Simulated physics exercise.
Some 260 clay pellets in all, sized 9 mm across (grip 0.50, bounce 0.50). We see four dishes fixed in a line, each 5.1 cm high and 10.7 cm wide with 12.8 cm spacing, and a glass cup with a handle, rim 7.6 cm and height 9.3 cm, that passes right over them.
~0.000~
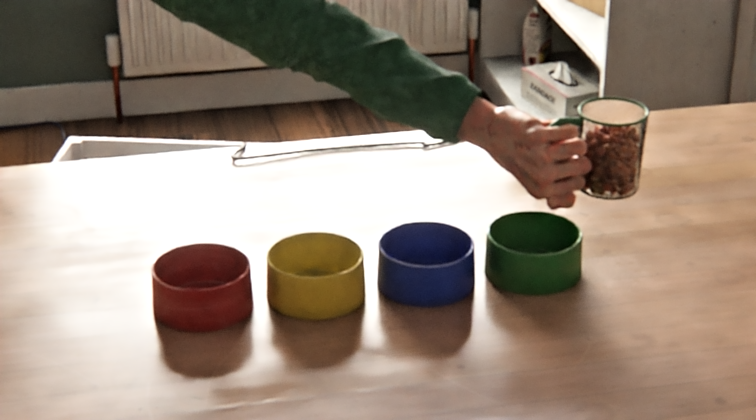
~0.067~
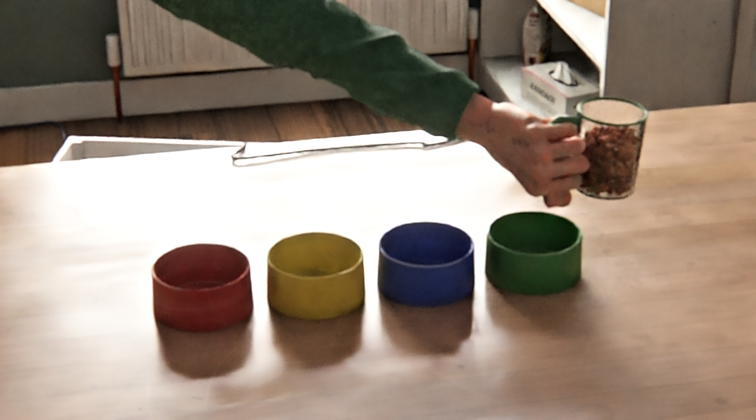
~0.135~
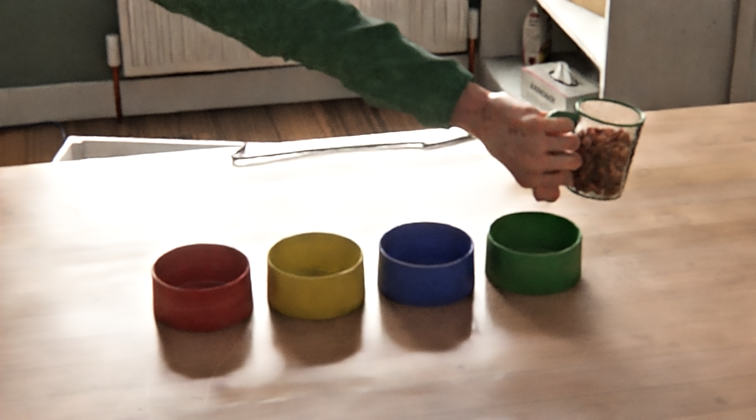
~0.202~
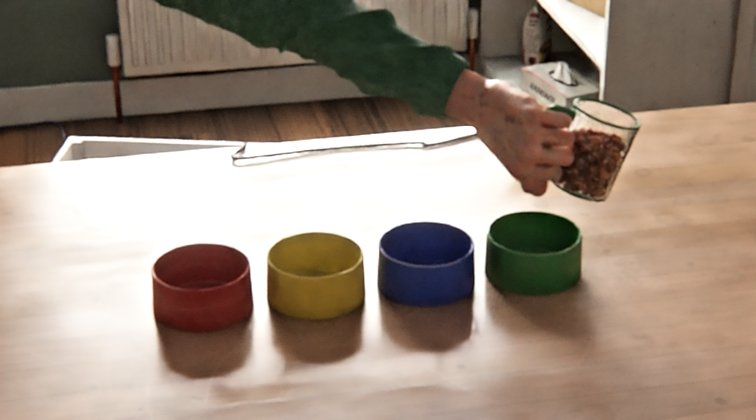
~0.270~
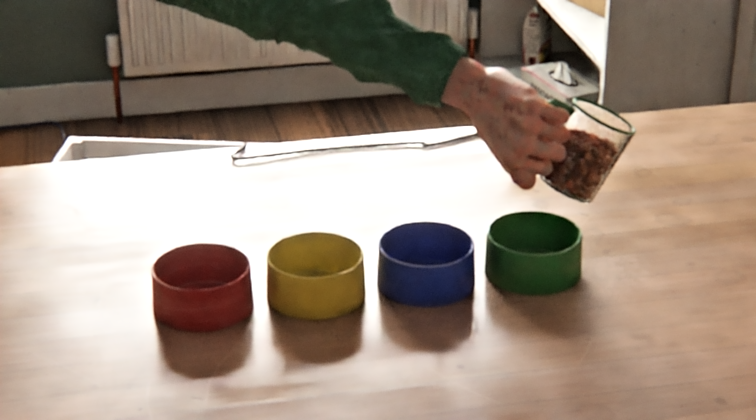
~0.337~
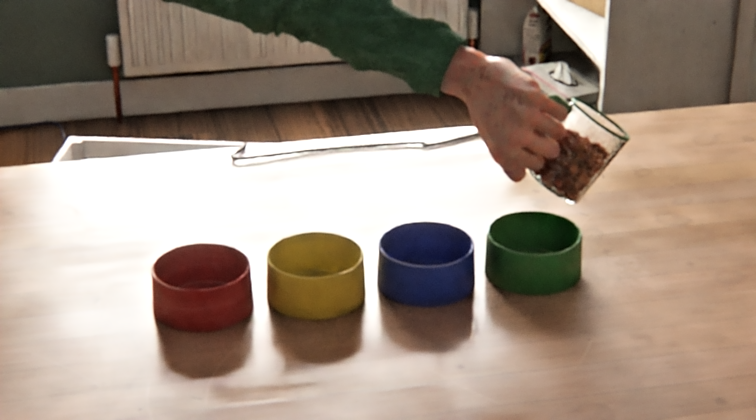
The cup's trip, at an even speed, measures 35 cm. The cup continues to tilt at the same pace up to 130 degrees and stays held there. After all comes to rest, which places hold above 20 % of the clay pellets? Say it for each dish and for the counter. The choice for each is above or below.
My prediction: Red: I expect it will get a fifth or less of the pieces; blue: I expect it will get a fifth or less of the pieces; green: I expect it will get more than a fifth of the pieces; yellow: I expect it will get a fifth or less of the pieces; counter: I expect it will get a fifth or less of the pieces.
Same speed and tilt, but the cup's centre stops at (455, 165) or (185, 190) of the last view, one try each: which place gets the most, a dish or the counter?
Largest portions, in order: Green and green.
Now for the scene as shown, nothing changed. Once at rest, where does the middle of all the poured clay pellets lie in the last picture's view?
Somewhere near (526, 259) in the last picture.
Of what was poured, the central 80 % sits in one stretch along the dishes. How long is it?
That stretch comes to around 7 cm.
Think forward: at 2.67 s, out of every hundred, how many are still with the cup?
Estimate: Some 0 %.
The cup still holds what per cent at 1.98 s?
Somewhere close to 0 percent.
Then, at 1.32 s, tilt 130 degrees; cup holds 0 %, green 90 %.
After 1.98 s, tilt 130 degrees; cup holds 0 %, green 90 %.
Then, at 2.67 s, tilt 130 degrees; cup holds 0 %, green 90 %.
At rest (3.0 s), red 0 %, blue 0 %, green 90 %, yellow 0 %, counter 10 %.
